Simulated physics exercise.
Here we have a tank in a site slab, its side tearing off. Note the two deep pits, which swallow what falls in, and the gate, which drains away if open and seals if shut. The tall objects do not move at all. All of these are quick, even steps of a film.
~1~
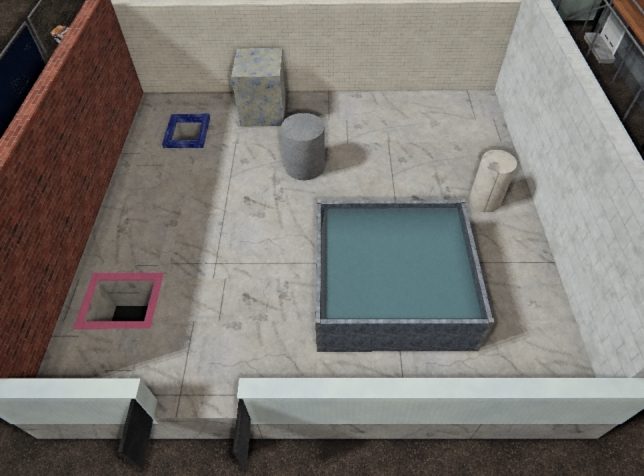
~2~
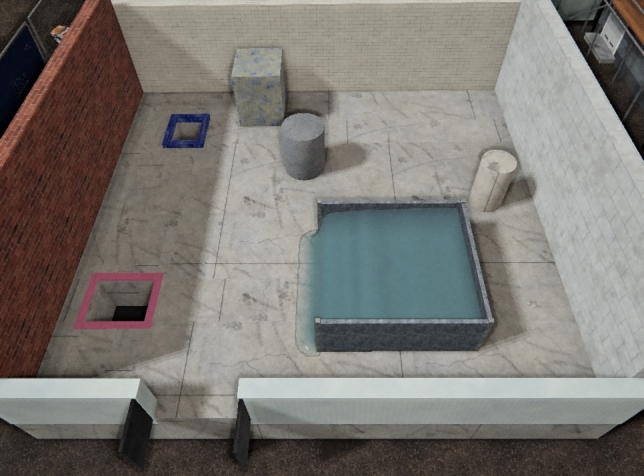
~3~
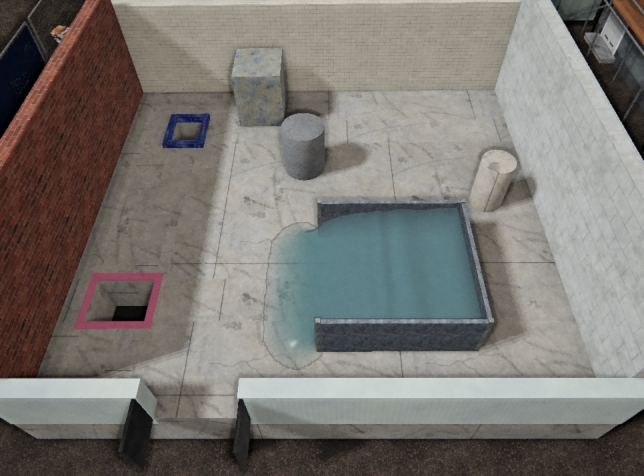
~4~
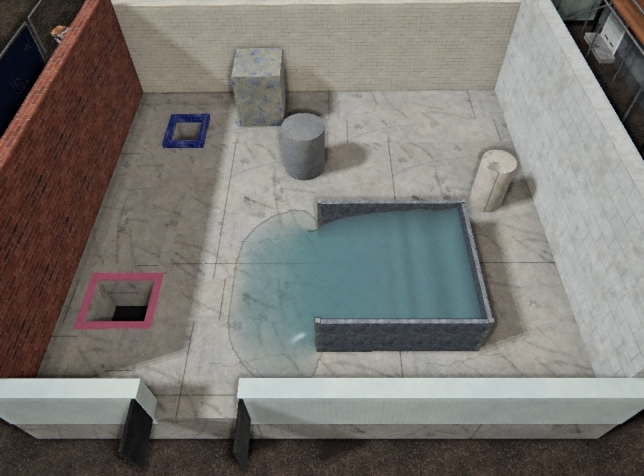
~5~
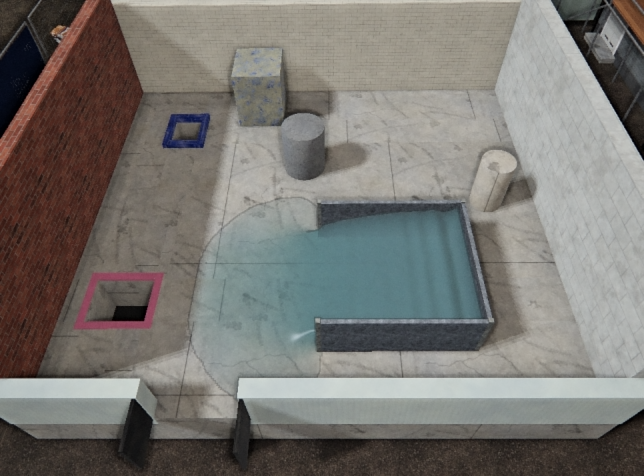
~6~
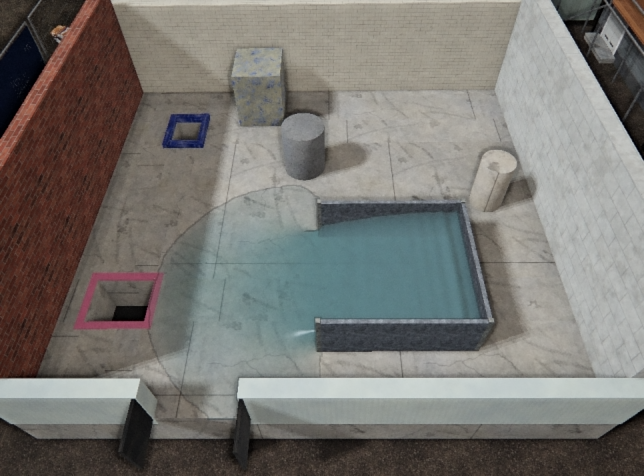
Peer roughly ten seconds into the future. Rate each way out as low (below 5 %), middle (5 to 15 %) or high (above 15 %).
Ratings - gate: Middle; pink pit: High; blue pit: Low.
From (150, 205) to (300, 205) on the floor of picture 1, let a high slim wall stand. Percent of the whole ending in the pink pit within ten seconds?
Pink: About 55 %.
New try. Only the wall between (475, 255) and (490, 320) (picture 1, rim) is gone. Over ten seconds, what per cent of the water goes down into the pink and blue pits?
Shares: Pink at 10 percent, blue at 0 percent.
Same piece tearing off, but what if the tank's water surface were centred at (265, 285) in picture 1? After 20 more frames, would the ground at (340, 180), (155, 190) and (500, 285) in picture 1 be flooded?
Spot one unwetted, spot two wetted, spot three unwetted.
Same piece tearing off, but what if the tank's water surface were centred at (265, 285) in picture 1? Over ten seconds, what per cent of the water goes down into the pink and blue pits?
Ten seconds on: Pink pit 65 percent, blue pit 2 percent.
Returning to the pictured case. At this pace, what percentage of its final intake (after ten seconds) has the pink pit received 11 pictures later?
I'd put it at 25 percent.
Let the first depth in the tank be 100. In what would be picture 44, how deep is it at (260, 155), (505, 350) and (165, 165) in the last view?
Readings in sequence: 8, 0, 12 percent.
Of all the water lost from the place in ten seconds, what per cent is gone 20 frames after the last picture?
I'd say about 55 per cent.
A moment on, water covers 35 % of the floor; the gate 1 %, the pink pit 4 %, the blue pit 0 %.
Next, water covers 40 % of the floor; the gate 3 %, the pink pit 10 %, the blue pit 0 %.
Then, water covers 45 % of the floor; the gate 6 %, the pink pit 23 %, the blue pit 0 %.
Later, water covers 55 % of the floor; the gate 8 %, the pink pit 37 %, the blue pit 0 %.
In the end, water covers 70 % of the floor; the gate 10 %, the pink pit 44 %, the blue pit 0 %.
